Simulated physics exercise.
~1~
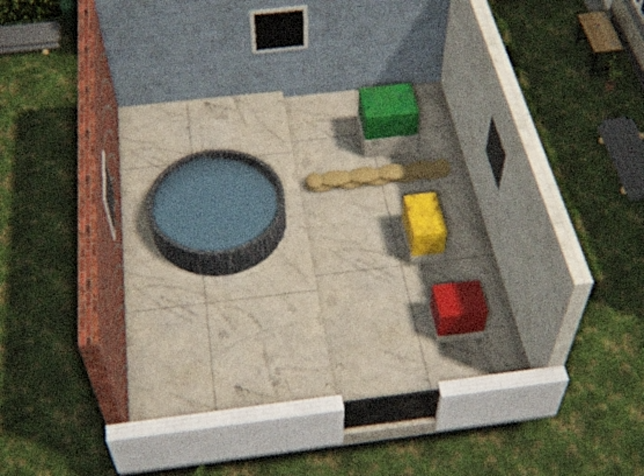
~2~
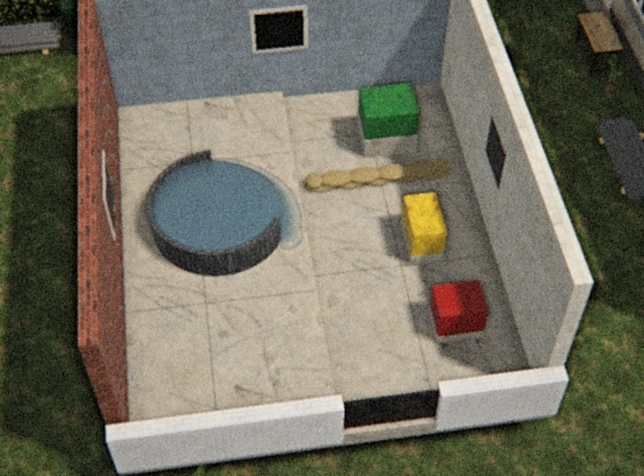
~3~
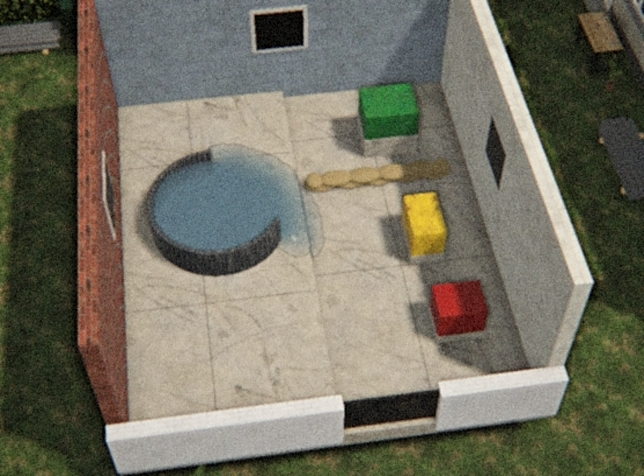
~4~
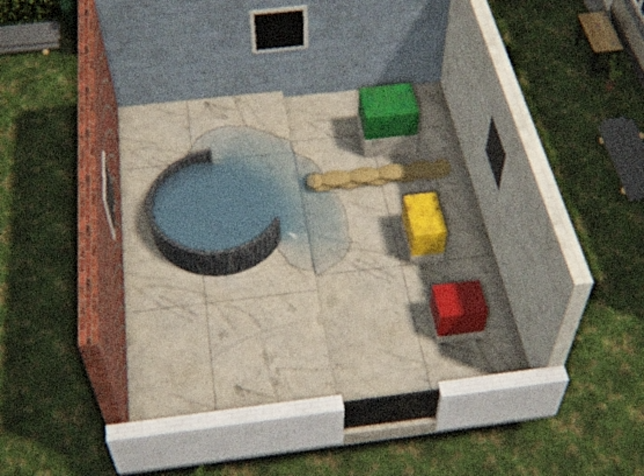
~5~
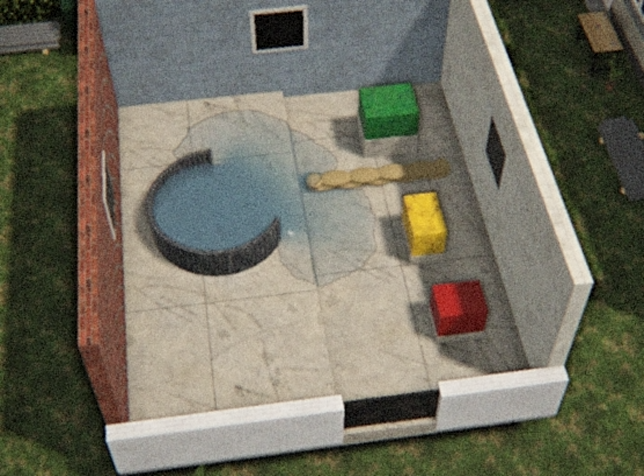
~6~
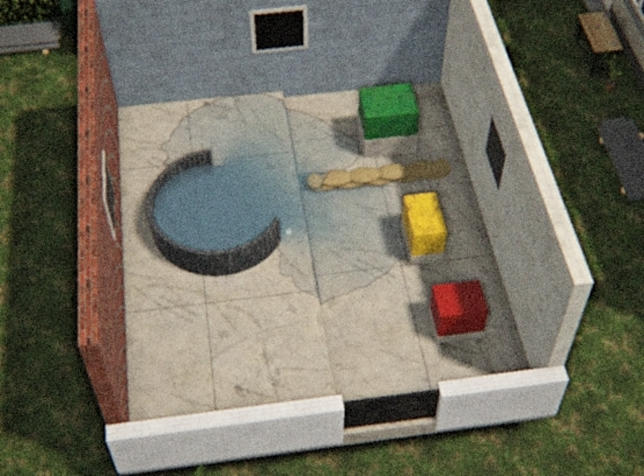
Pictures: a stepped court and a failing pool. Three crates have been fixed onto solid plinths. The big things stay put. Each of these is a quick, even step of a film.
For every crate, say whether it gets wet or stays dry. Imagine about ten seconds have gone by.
Red crate: Dry; yellow crate: Dry; green crate: Dry.
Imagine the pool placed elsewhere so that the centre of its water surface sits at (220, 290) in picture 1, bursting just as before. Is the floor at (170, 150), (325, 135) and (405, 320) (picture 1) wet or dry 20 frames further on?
Untouched, submerged, submerged.
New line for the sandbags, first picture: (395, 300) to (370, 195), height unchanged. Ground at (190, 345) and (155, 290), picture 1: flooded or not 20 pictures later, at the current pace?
Taking the points in order, the first is not reached and the second is not reached.
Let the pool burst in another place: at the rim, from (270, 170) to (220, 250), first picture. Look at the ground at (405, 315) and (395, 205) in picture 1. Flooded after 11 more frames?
I'd expect the first point to be reached and the second point to be reached.
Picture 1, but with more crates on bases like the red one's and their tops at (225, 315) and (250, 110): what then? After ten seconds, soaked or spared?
One after the other: Stays untouched, is flooded.
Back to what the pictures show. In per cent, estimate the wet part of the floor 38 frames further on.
Estimated share: About 65 %.
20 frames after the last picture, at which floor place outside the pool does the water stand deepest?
At about (415, 146).
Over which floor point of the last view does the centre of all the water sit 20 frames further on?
Close to (352, 184).
A moment on, water covers 35 % of the floor; the red crate not reached, the yellow crate water round its plinth, the green crate water round its plinth.
Next, water covers 40 % of the floor; the red crate water round its plinth, the yellow crate water round its plinth, the green crate water round its plinth.
Then, water covers 60 % of the floor; the red crate water round its plinth, the yellow crate water round its plinth, the green crate water round its plinth.
Later, water covers 65 % of the floor; the red crate water round its plinth, the yellow crate water round its plinth, the green crate water round its plinth.
In the end, water covers 65 % of the floor; the red crate stayed above the water, the yellow crate stayed above the water, the green crate stayed above the water.
